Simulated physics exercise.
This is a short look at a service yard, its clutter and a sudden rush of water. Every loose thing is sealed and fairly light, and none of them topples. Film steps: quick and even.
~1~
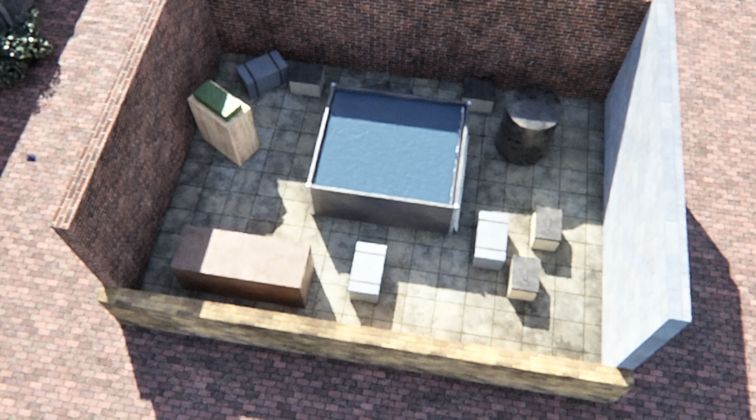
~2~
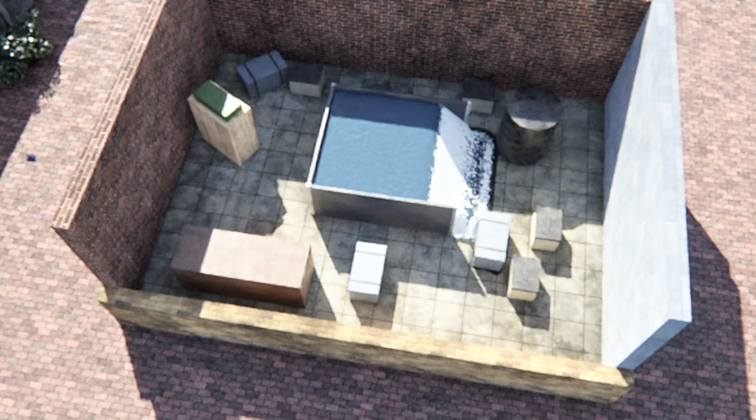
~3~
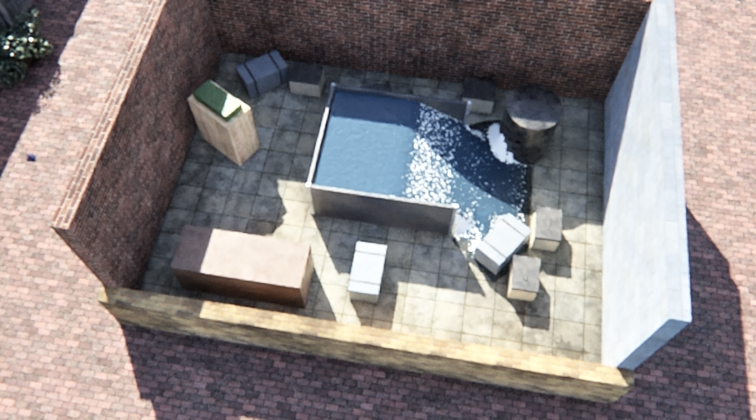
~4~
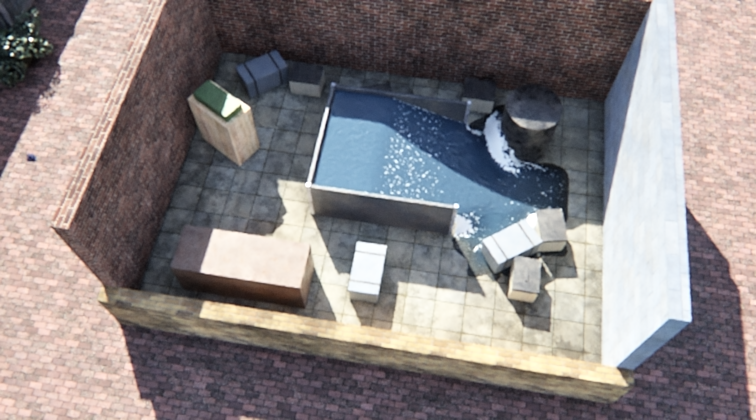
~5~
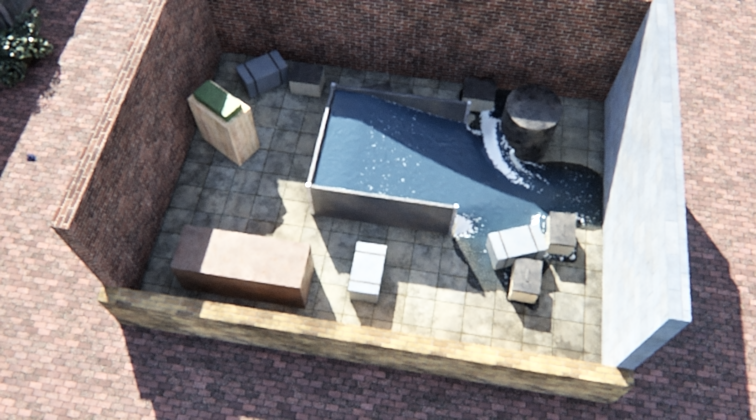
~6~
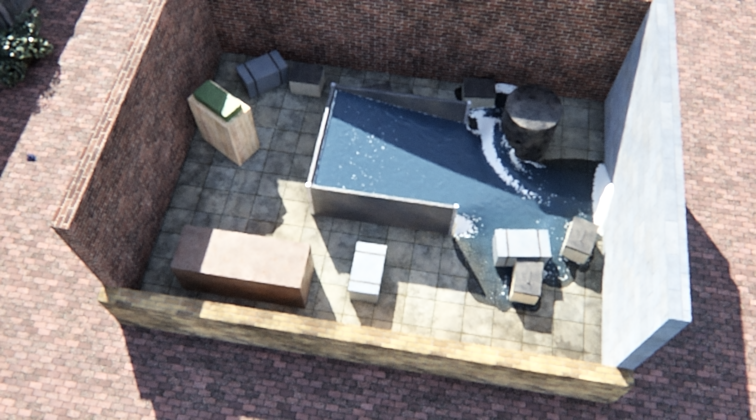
Water bursts from the right side of a raised tank in a brick-walled yard and spreads rightward around a dark round object to the pale wall, shoving a white box, then a smaller box beside it, to the right.
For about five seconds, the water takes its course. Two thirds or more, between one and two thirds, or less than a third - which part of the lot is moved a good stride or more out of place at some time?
Band-wise it's the top band, two thirds or more.
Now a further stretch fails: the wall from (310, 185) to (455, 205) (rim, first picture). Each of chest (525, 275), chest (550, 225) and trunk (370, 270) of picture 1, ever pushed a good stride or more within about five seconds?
Working through them in order, the first gets shoved clear, the second gets shoved clear and the last gets shoved clear.
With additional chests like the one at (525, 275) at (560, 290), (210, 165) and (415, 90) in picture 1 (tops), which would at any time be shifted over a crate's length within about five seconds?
The first travels far, the second sits tight and the third travels far.
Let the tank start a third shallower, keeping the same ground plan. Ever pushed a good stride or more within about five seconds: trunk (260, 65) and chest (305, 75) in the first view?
Lab note, in sequence: Stayed below that mark / stayed below that mark.
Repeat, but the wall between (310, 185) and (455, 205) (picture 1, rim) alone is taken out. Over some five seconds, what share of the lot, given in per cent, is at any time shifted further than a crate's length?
Estimate: Some 60 per cent.
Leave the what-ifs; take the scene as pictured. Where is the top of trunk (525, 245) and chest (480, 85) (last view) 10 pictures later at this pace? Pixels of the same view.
Estimate: First at (530, 302), second at (416, 92), approximately.
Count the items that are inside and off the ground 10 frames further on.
That number is 2.
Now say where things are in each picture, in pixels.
In the first picture, a chest at (549, 223) rests on the ground; a trunk at (492, 235) rests on the ground; 0 of 8 have shifted.
In the second picture, a chest at (549, 223) rests on the ground; a trunk at (493, 235) rests on the ground; 0 of 8 have shifted.
In the third picture, a chest at (549, 223) rests on the ground; a trunk at (504, 239), on the bottom, close to its start; 1 of 8 have shifted.
In the fourth picture, a chest at (552, 225) rests on the ground, close to its start; a trunk at (513, 241) rests on the ground, a stride from its start; 2 of 8 have shifted.
In the fifth picture, a chest at (563, 229), on the bottom, close to its start; a trunk at (518, 241) rests on the ground, a stride from its start; 2 of 8 have shifted.
In the sixth picture, a chest at (583, 235) rests on the ground, a stride from its start; a trunk at (523, 243), afloat, a stride from its start; 3 of 8 have shifted.
A moment on, 2 of 8 are well off their spots; 2 afloat.
Next, 4 of 8 are well off their spots; 2 afloat.
Later, 6 of 8 are well off their spots; 4 afloat.
In the end, 8 of 8 are well off their spots, and 8 have been at some point; 6 afloat.
